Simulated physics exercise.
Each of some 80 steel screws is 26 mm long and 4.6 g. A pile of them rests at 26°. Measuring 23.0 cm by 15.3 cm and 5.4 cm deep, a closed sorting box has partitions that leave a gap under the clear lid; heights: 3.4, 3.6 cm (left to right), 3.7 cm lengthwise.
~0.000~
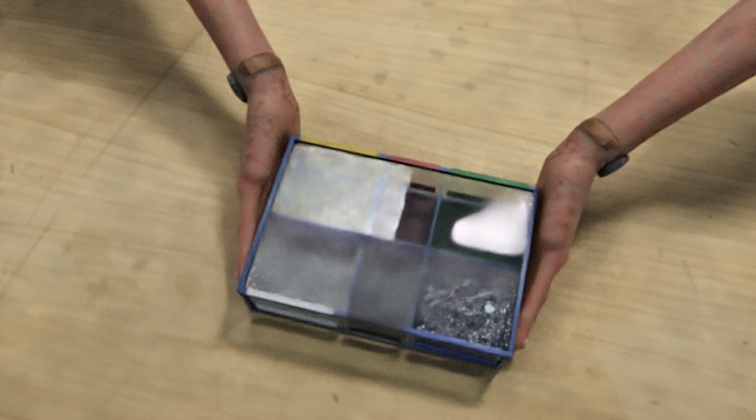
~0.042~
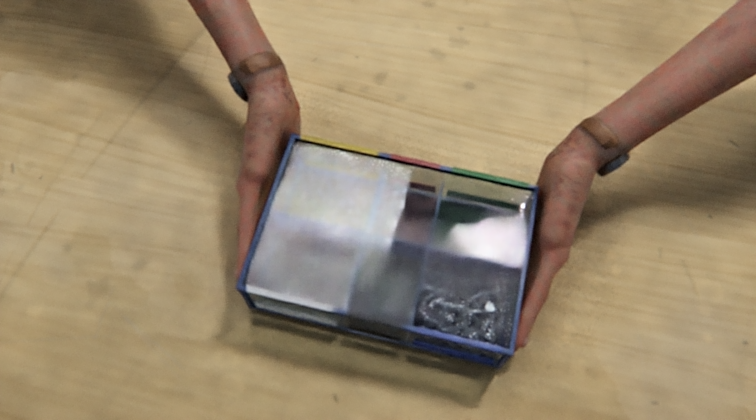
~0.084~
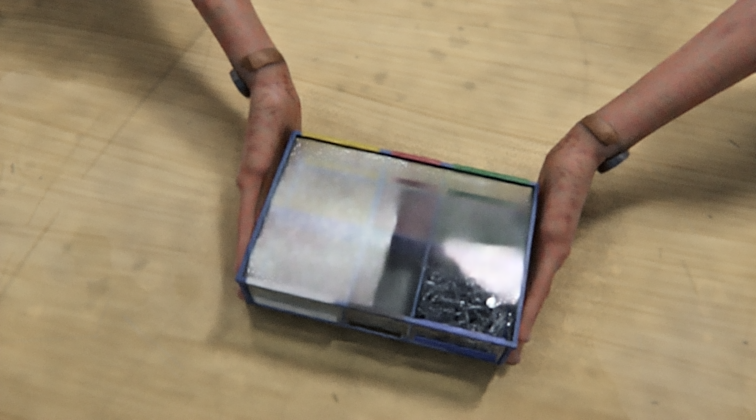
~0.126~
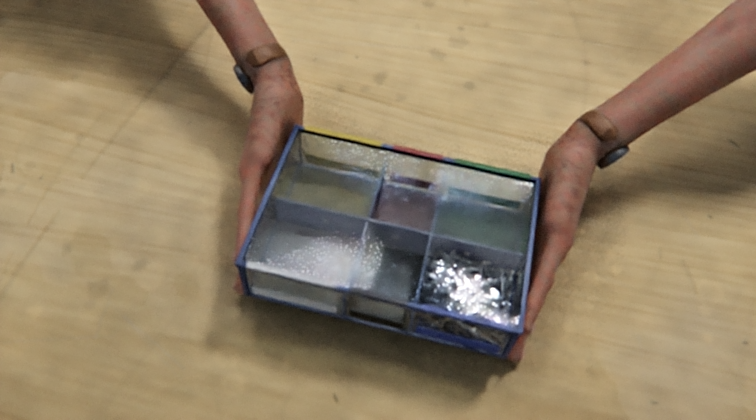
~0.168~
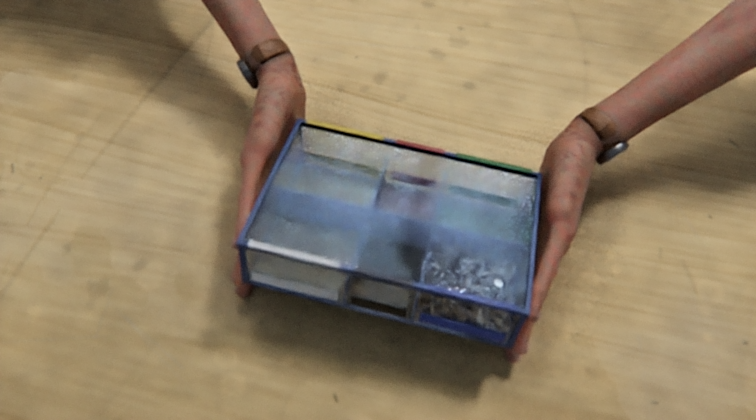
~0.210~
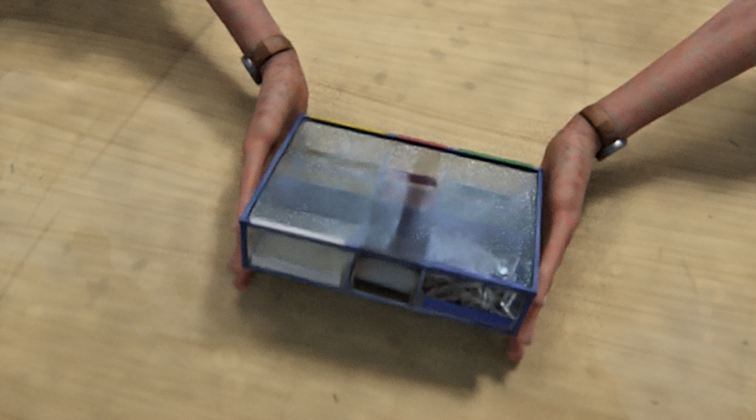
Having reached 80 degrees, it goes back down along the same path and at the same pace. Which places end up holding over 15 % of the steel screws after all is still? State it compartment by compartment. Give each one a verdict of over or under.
Red: Stays behind the line, blue: Crosses the line, green: Crosses the line, yellow: Stays behind the line, white: Stays behind the line, black: Stays behind the line.
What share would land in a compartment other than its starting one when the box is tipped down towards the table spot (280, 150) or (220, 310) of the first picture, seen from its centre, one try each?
Roughly 25 per cent on the first try and 5 per cent on the second.
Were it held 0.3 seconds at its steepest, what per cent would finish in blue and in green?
Blue keeps 85% and green keeps 15%.
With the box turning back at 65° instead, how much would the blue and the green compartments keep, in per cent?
Blue 85 %, green 15 %.
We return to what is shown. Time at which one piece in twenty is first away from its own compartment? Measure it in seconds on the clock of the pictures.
That happens at about 0.60 s on the clock.
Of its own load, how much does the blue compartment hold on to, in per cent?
Share retained: Some 80 per cent.
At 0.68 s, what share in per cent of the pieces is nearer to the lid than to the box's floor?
I'd say around 40 percent of the pieces.
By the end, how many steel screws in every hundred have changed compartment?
It works out to about 20 per cent.
After 0.68 s, tilt 78 degrees; blue 90 %, green 10 %.
After 0.99 s, tilt 31 degrees; blue 75 %, green 25 %.
After 1.39 s, tilt 0 degrees; blue 80 %, green 20 %.
By 1.8 s all is still; red 0 %, blue 80 %, green 20 %, yellow 0 %, white 0 %, black 0 %.
